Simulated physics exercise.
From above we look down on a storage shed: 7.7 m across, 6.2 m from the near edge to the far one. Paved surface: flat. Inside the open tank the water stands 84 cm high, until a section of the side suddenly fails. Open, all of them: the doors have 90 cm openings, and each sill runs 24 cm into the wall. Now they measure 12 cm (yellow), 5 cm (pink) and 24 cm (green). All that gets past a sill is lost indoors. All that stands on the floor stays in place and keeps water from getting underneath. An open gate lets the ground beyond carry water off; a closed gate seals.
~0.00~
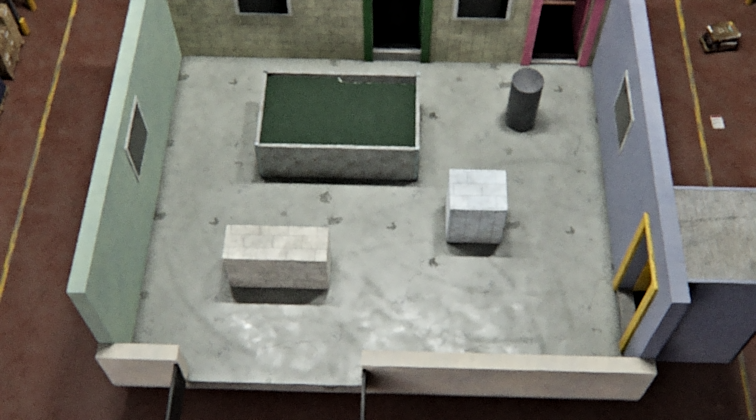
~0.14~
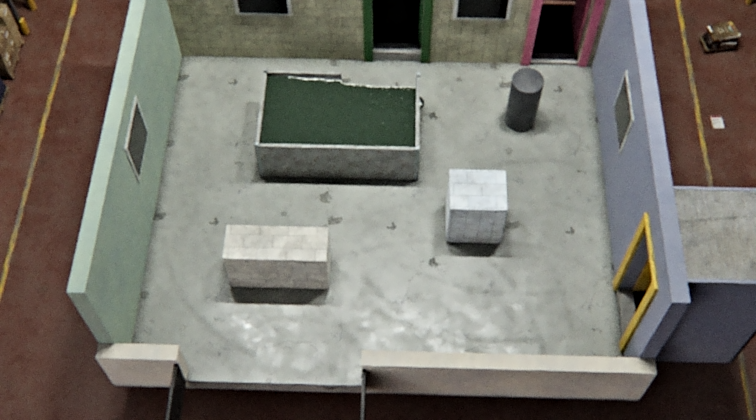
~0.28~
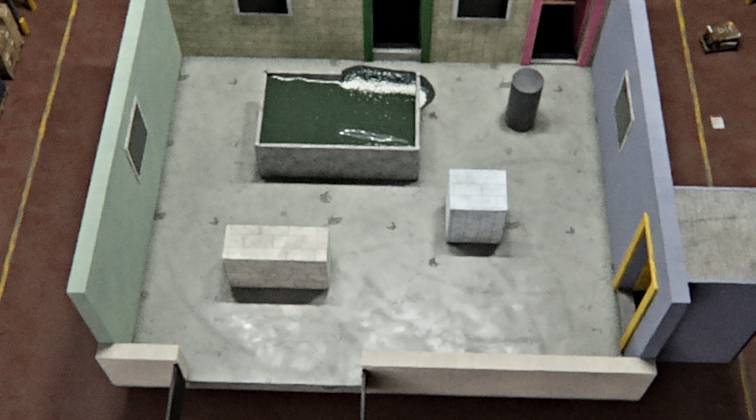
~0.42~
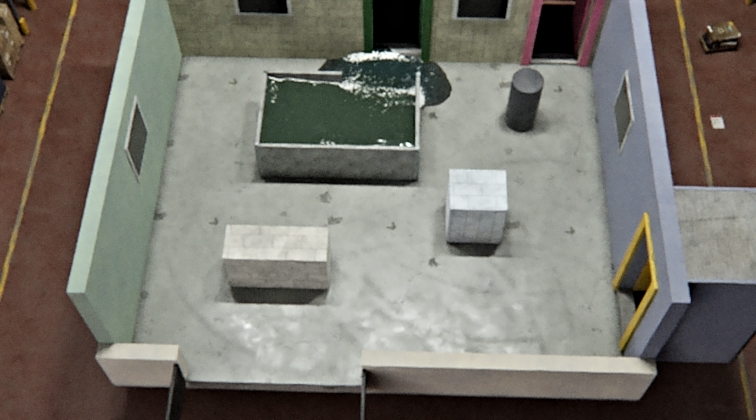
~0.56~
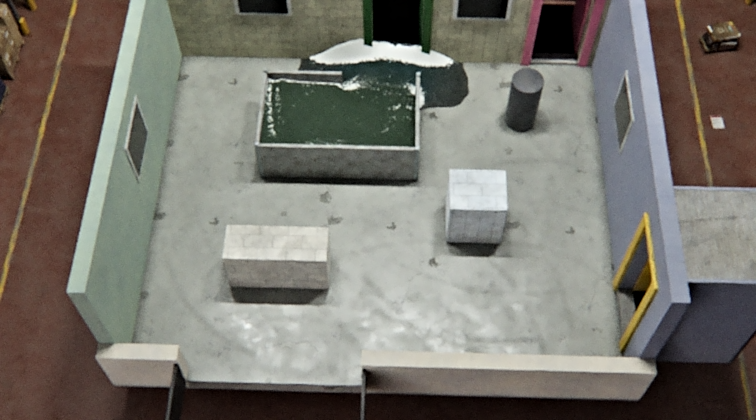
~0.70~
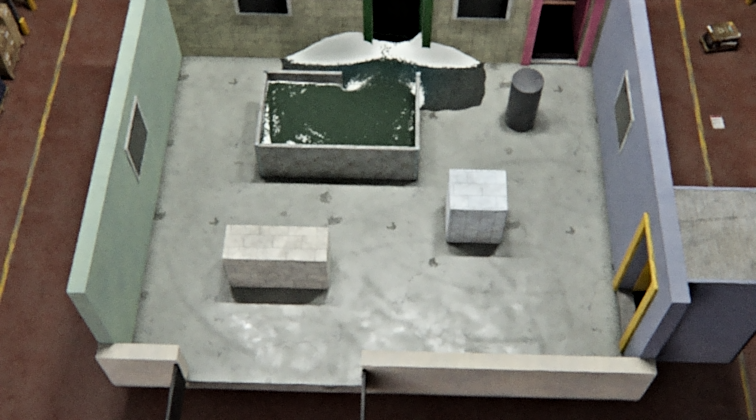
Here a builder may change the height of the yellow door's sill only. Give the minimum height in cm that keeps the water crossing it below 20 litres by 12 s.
6.5 cm.
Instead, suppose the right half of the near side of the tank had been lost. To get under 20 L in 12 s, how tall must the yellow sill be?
It should stand roughly 19 cm high.
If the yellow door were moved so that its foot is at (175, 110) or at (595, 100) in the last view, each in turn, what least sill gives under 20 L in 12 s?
Roughly 17 cm for the first and 27 cm for the second.
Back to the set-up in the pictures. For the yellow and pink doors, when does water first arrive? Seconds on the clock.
Yellow 3.4 s, pink 1.1 s.
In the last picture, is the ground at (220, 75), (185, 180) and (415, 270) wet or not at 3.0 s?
So, in order, I'd say got wet, then got wet, then stayed dry.
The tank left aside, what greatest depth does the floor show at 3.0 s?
Max depth: Around 36 cm.
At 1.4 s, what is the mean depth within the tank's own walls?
Average depth: Approx. 51 cm.
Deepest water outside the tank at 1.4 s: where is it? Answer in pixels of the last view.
Around pixel (393, 63).
After 1.4 s water covers 20 % of the floor, deepest (55 cm) near (393, 63); it has not reached the yellow door.
After 3.0 s water covers 40 % of the floor, deepest (36 cm) near (374, 63); it has not reached the yellow door.
After 12.0 s water covers 100 % of the floor, deepest (10 cm) near (165, 354); 6 cm at the yellow door, 0 litres in over its 12 cm sill.
At the yellow door as built, the water arrived by 3.4 s and peaked near 11 cm at 7.6 s.
Run again over the same 12 s with other heights there, 26 litres in over 6 cm, 12 litres over 7.5 cm. The limit of 20 litres is kept from about 6.5 cm up.
